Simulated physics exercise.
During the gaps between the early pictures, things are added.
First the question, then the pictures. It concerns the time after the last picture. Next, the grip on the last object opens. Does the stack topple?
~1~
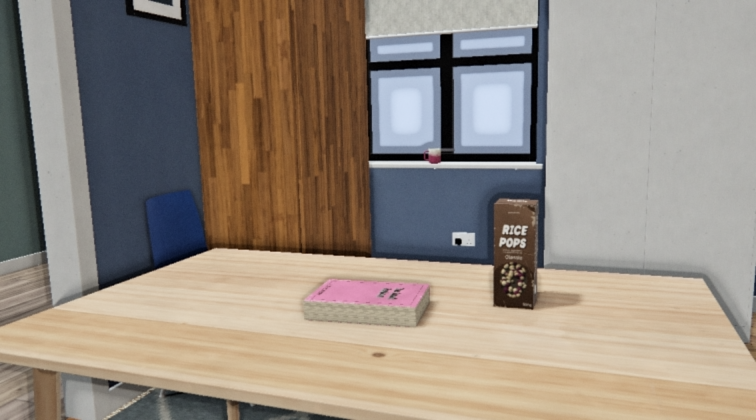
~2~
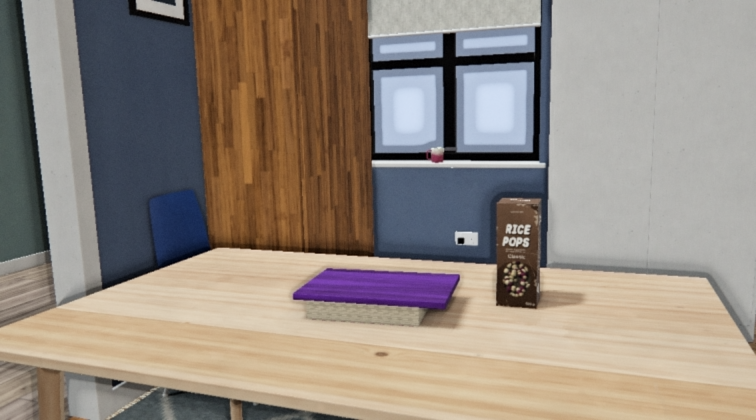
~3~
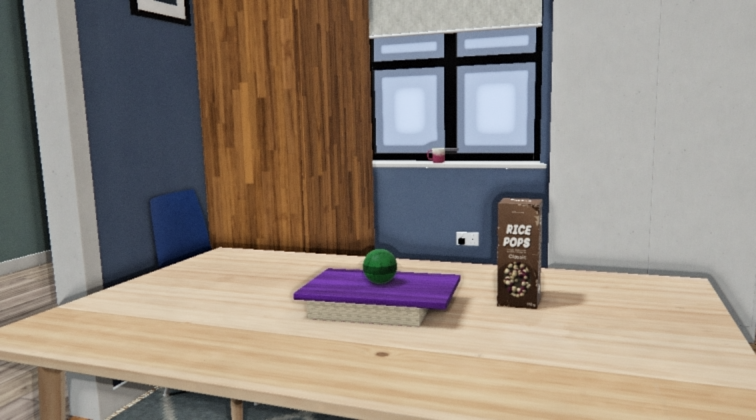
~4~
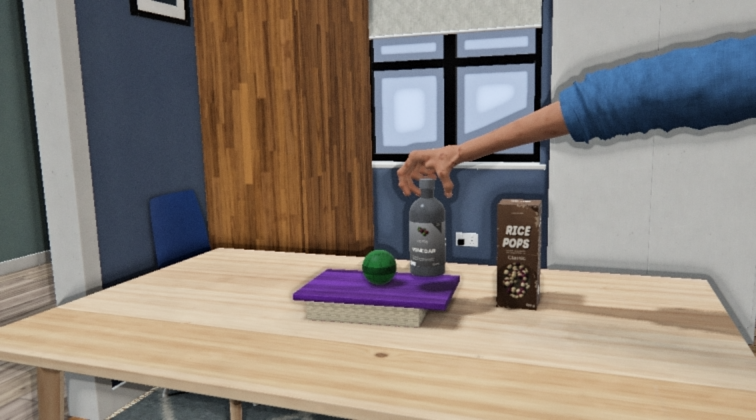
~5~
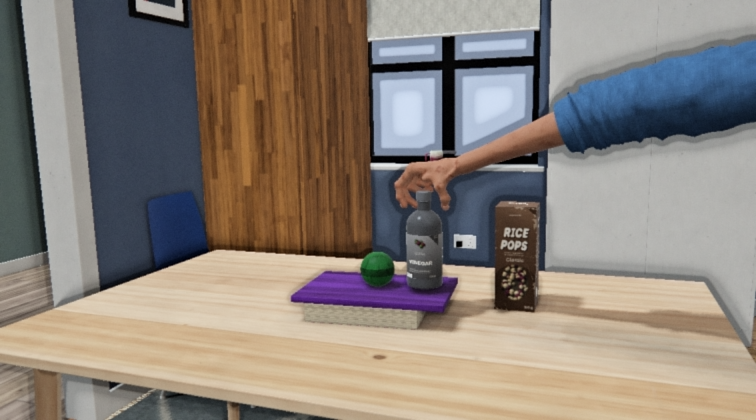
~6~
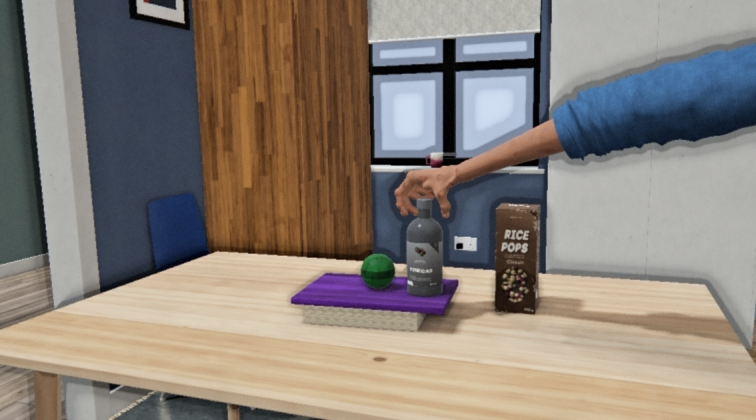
The build stays upright.
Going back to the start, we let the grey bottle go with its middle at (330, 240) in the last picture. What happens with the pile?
What happens next is that it remains steady.
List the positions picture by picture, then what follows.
The last thing is not in view yet, in the first picture.
The last thing is not in view yet; brown carton (519, 252), in the second picture.
The last thing is not in view yet; green ball (380, 266), in the third picture.
Still above its spot; grey bottle (427, 226); brown carton (519, 253), in the fourth picture.
Still above its spot; grey bottle (424, 239); green ball (378, 269), in the fifth picture.
In place under the hand; grey bottle (425, 246); brown carton (518, 258), in the sixth picture.
Then, 0.30 s later than the last frame, all is still.
Then, 0.70 s later than the last frame, grey bottle resting near (425, 247).
When it is over, all 5 as before. End places, in pixels of the last picture, grey bottle near (425, 247). The pile keeps its balance.
